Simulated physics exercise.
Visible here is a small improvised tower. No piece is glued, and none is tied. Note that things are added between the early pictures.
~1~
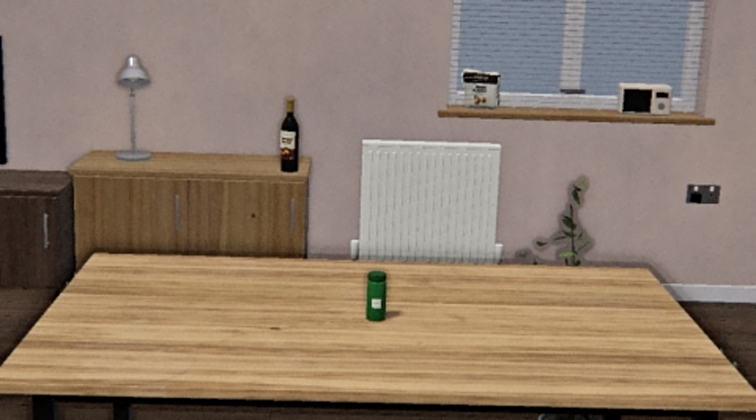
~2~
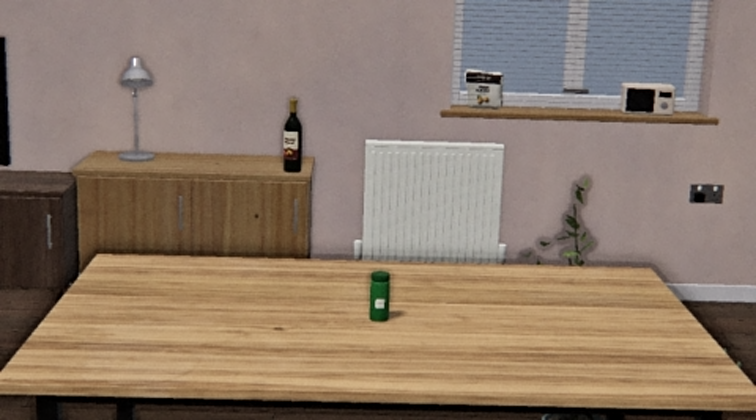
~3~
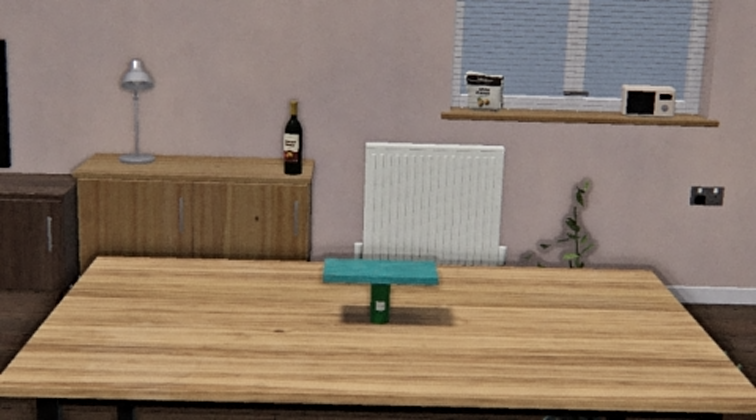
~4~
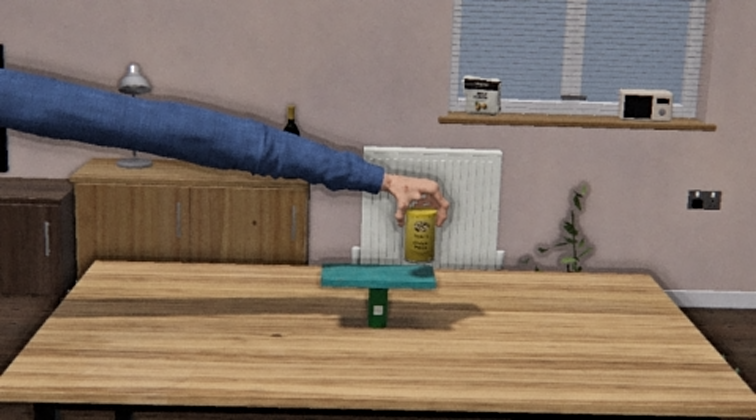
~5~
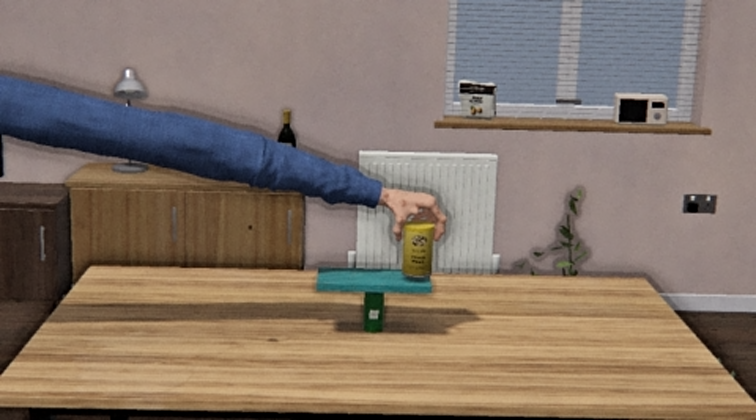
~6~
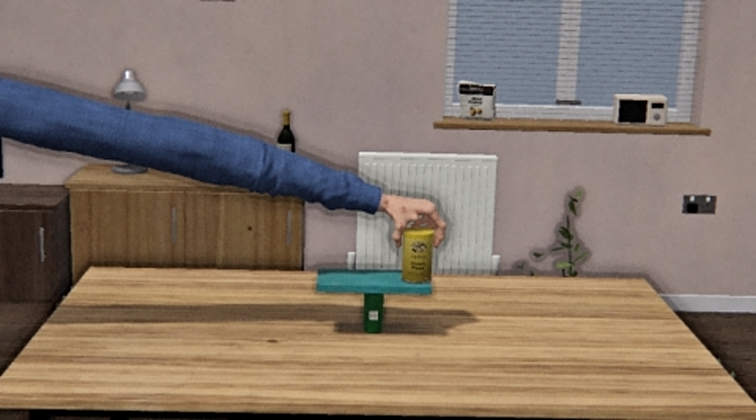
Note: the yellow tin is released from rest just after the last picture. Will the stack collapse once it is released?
Yes, fails to stand.
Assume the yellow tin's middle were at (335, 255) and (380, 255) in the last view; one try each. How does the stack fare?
Result one: The stack falls. Result two: The stack stands.
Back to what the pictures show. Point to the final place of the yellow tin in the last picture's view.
Around (458, 324).
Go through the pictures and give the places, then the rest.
In the first picture, the last thing is not in view yet; green shaker (377, 296).
In the second picture, the last thing is not in view yet; green shaker (380, 296).
In the third picture, the last thing is not in view yet; green shaker (380, 299).
The fourth picture shows coming down; yellow tin (420, 235); green shaker (378, 303).
The fifth picture shows coming down; yellow tin (418, 249); green shaker (374, 307).
The sixth picture shows set down, still held; yellow tin (417, 256); green shaker (374, 308).
Then, 0.40 s after the last picture, yellow tin now fallen; turquoise board tipped 61° from how it was.
Then, 0.60 s after the last picture, turquoise board tipped 69° from how it was.
Then, 0.80 s after the last picture, turquoise board now fallen; green shaker tipped 57° from how it was.
Then, 1.10 s after the last picture, green shaker now fallen.
By the end, fallen, green shaker, yellow tin and turquoise board. Seen from the same camera at the end, yellow tin near (458, 324). The stack gives way.
